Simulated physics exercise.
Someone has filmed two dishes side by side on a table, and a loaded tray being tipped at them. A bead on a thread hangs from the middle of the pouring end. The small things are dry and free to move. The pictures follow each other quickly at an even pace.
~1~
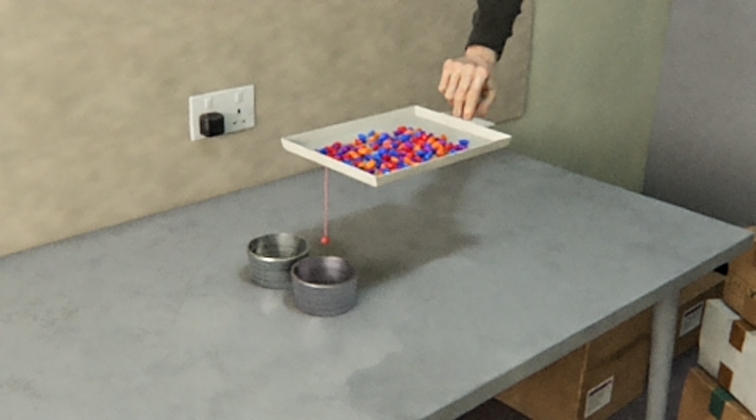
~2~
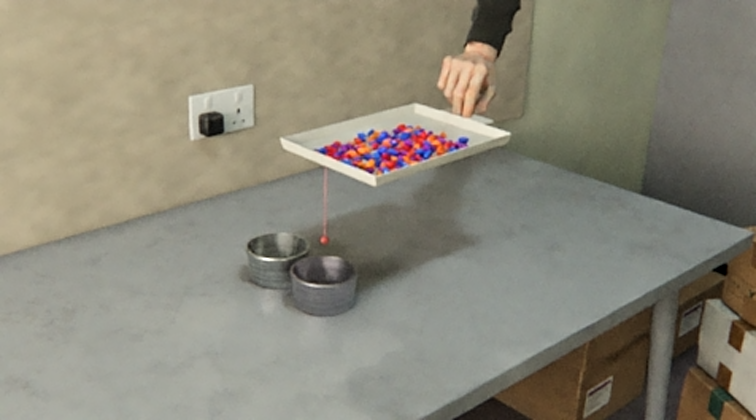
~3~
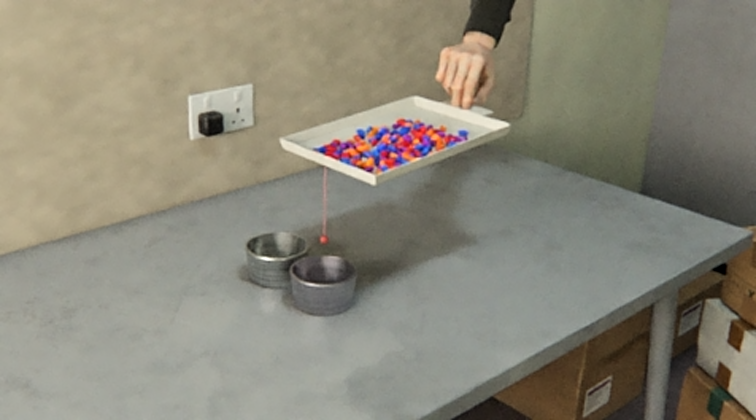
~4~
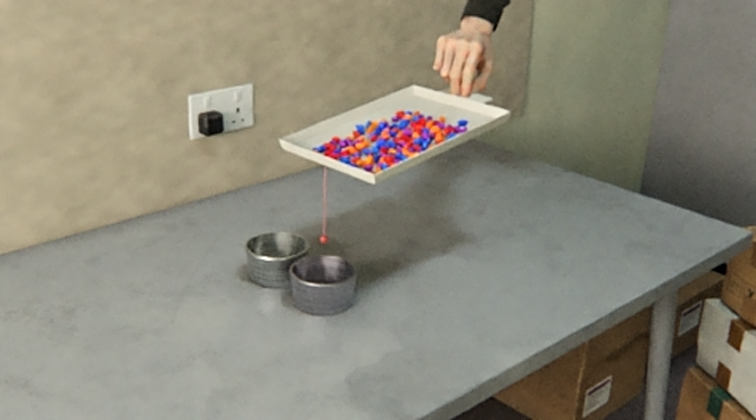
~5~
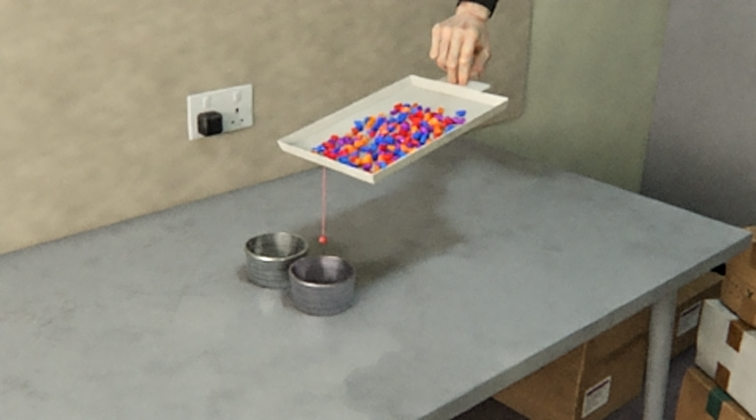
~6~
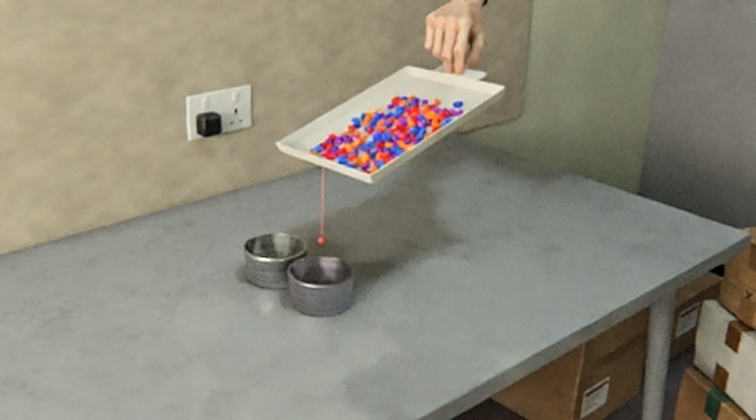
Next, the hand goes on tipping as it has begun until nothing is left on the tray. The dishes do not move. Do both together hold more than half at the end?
The two hold more than half of the load.
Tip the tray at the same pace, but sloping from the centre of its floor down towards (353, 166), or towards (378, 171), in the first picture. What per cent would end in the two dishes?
The first gives 60 %, the second 30 %.
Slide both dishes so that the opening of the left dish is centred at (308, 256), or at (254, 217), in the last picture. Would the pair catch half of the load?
The first try: Not half. The second: The smaller part.
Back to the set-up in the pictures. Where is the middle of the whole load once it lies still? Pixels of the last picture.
Roughly at (274, 274).
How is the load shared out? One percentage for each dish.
Left dish: 40 %, right dish: 20 %.
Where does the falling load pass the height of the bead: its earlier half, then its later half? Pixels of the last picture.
The first part at (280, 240); the rest at (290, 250).
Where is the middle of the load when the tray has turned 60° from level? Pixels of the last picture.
Around (336, 131).
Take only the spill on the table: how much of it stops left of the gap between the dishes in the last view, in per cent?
It comes to 90 per cent or so.
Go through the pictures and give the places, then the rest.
The first frame shows corners of the pouring end at (285, 139) and (376, 176), level; middle of the load at (398, 151), jelly beans; left dish at (254, 267); right dish at (300, 293); bead on its thread at (325, 240).
The second frame shows corners of the pouring end at (284, 138) and (376, 175), level; middle of the load at (397, 150).
The third frame shows corners of the pouring end at (283, 138) and (375, 174), tipped barely, lowest at the left corner; middle of the load at (397, 146).
The fourth frame shows corners of the pouring end at (283, 139) and (374, 173), tipped a little, lowest at the left corner; middle of the load at (396, 140).
The fifth frame shows corners of the pouring end at (281, 141) and (372, 173), tipped a little, lowest at the left corner; middle of the load at (394, 136).
The sixth frame shows corners of the pouring end at (280, 142) and (370, 173), tipped clearly, lowest at the left corner; middle of the load at (392, 131); left dish at (250, 267); right dish at (296, 293).
Soon, tray tipped steeply; all on the tray.
A while on, tray tipped right over; most on the tray; a stray few in the left dish; a small part in the air.
Towards the end, tray tipped past a quarter turn; about a quarter in the right dish; about half in the left dish; about a third outside both.
Finally, tray tipped past a quarter turn; about a quarter in the right dish; about half in the left dish; about a third outside both.
